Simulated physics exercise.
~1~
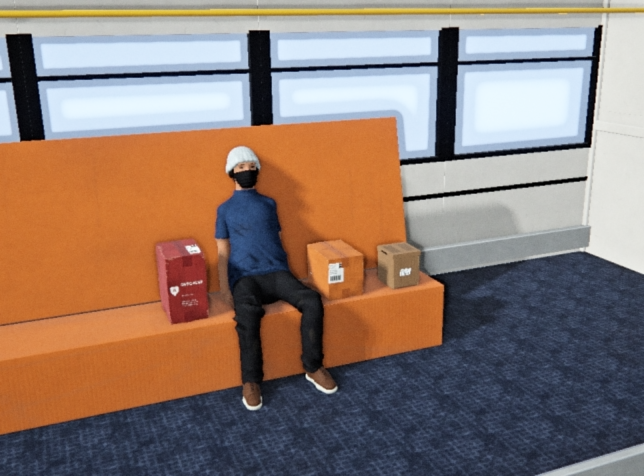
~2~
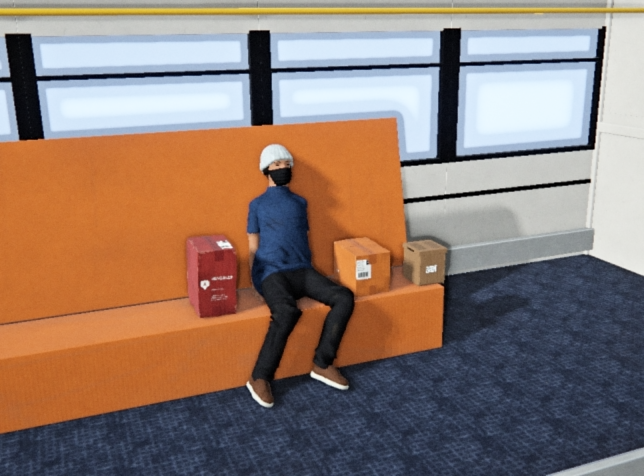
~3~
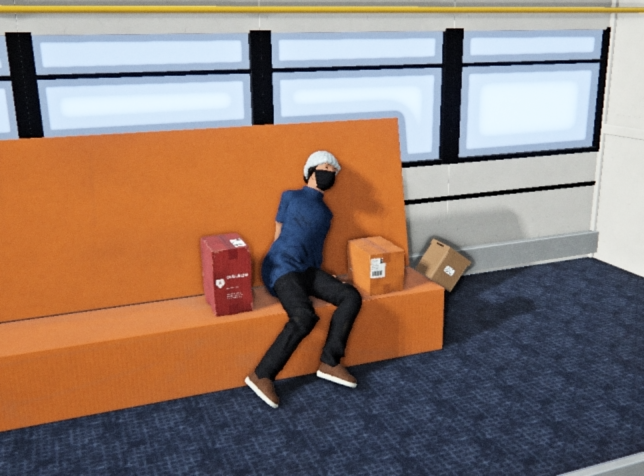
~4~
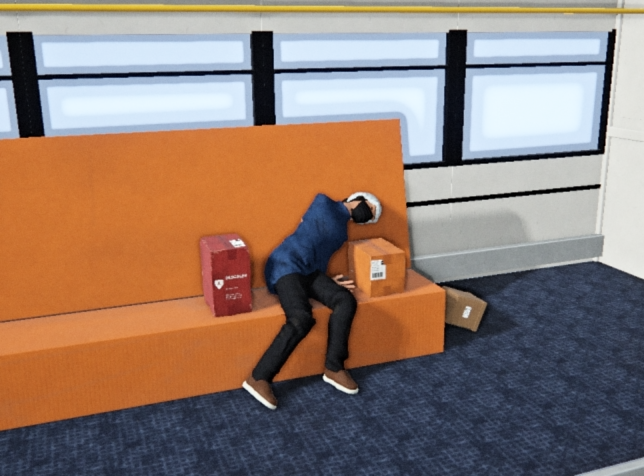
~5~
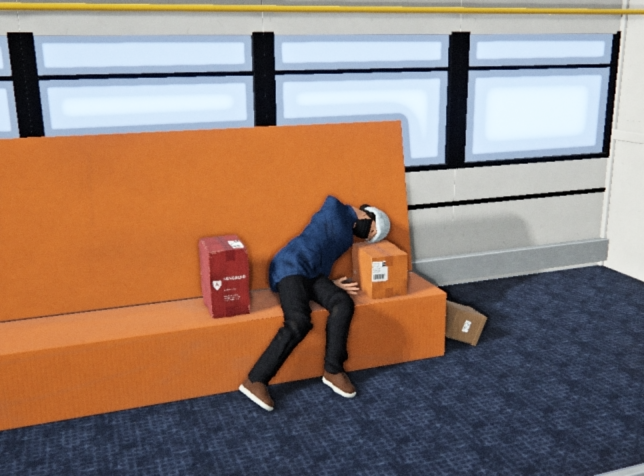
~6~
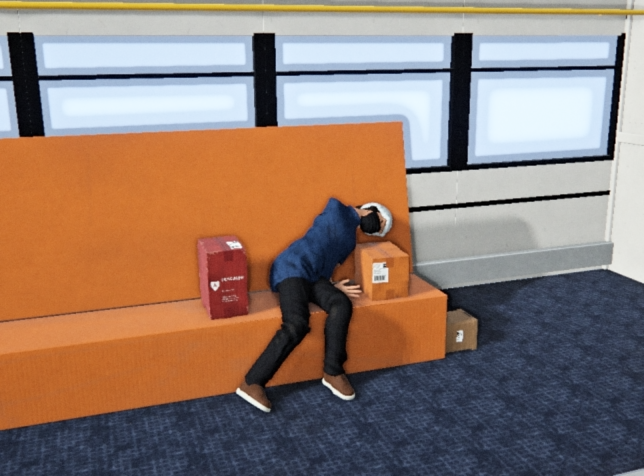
A person in a white cap, dark mask, blue shirt and black trousers sits slumped on a long orange bench inside a rail car, seen from the front and slightly above. A red box stands at the left, with an orange box and a smaller brown box at the right. The sleeper and all the boxes slide right along the seat. The brown box tips over the bench end and tumbles to the dark blue floor. The sleeper's upper body folds sideways over the orange box, and ends resting there, hips still seated, with the red box upright.
